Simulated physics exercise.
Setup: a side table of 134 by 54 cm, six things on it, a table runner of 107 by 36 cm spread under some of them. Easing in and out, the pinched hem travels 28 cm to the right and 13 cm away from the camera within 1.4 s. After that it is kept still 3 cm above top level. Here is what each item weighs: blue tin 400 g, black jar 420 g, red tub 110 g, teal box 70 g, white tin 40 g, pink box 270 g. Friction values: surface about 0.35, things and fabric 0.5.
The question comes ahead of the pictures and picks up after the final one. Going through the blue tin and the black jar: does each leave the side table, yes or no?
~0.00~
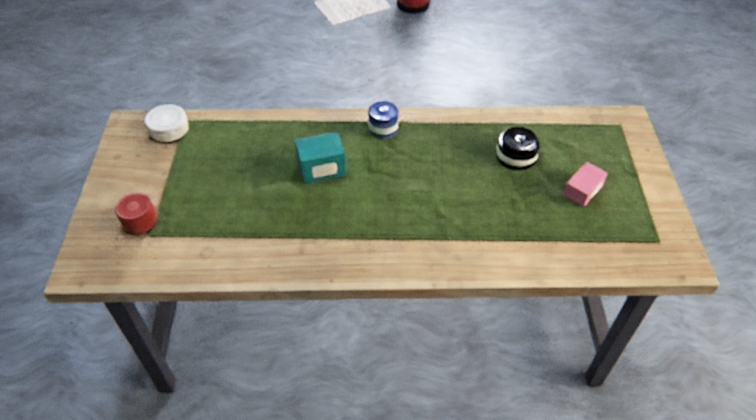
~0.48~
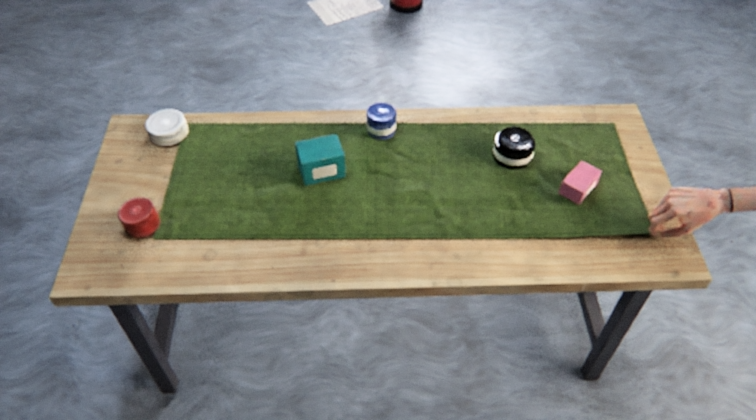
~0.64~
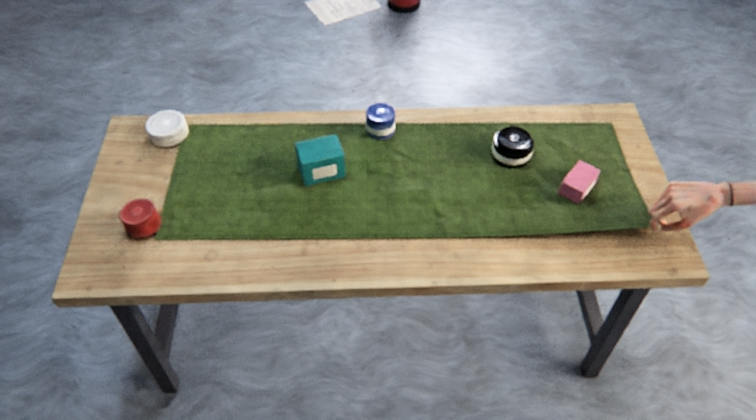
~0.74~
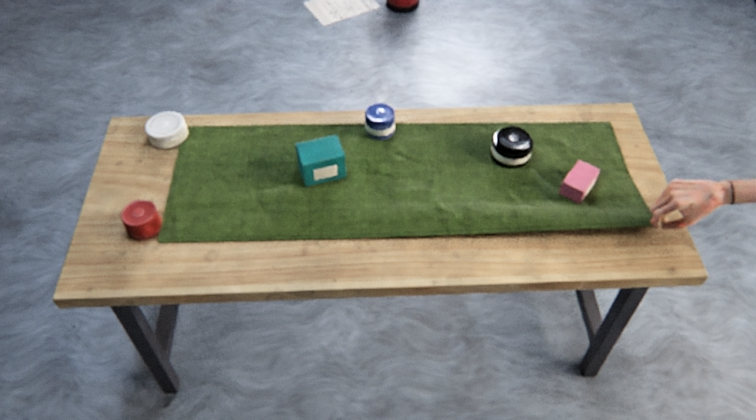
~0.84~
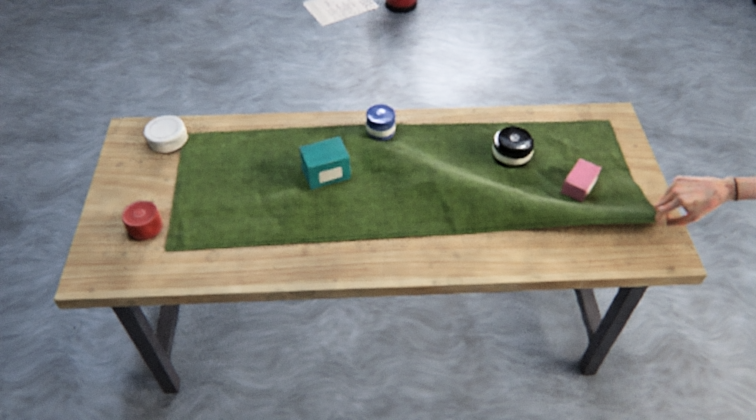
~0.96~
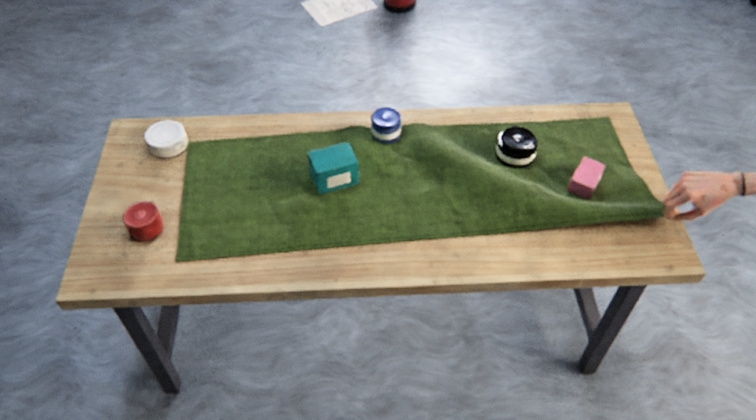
Blue tin: No; black jar: No.
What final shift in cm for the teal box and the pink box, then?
About: Teal box 30 cm, pink box 30 cm.
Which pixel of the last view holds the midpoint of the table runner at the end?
About (520, 201).
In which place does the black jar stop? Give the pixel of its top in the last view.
Around (612, 134).
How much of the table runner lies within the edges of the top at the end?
I'd say close to 75 per cent of it.
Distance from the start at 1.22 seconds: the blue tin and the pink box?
The blue tin sits around 8 centimetres from its start, the pink box around 10 centimetres.
By 1.2 s, 100 % of the table runner is still over the top; blue tin 8 cm off its start, black jar 7 cm off its start, teal box 12 cm off its start.
By 1.5 s, 90 % of the table runner is still over the top; blue tin 16 cm off its start, black jar 14 cm off its start, teal box 21 cm off its start.
By 1.8 s, 80 % of the table runner is still over the top; blue tin 23 cm off its start at (467, 144), black jar 19 cm off its start at (592, 132), teal box 29 cm off its start at (432, 198).
By 2.0 s, 75 % of the table runner is still over the top; blue tin 27 cm off its start, black jar 23 cm off its start, teal box 32 cm off its start.
By 3.6 s, 75 % of the table runner is still over the top; blue tin 27 cm off its start at (485, 145), black jar 24 cm off its start at (612, 134), teal box 32 cm off its start at (449, 199), pink box 28 cm off its start at (682, 157).
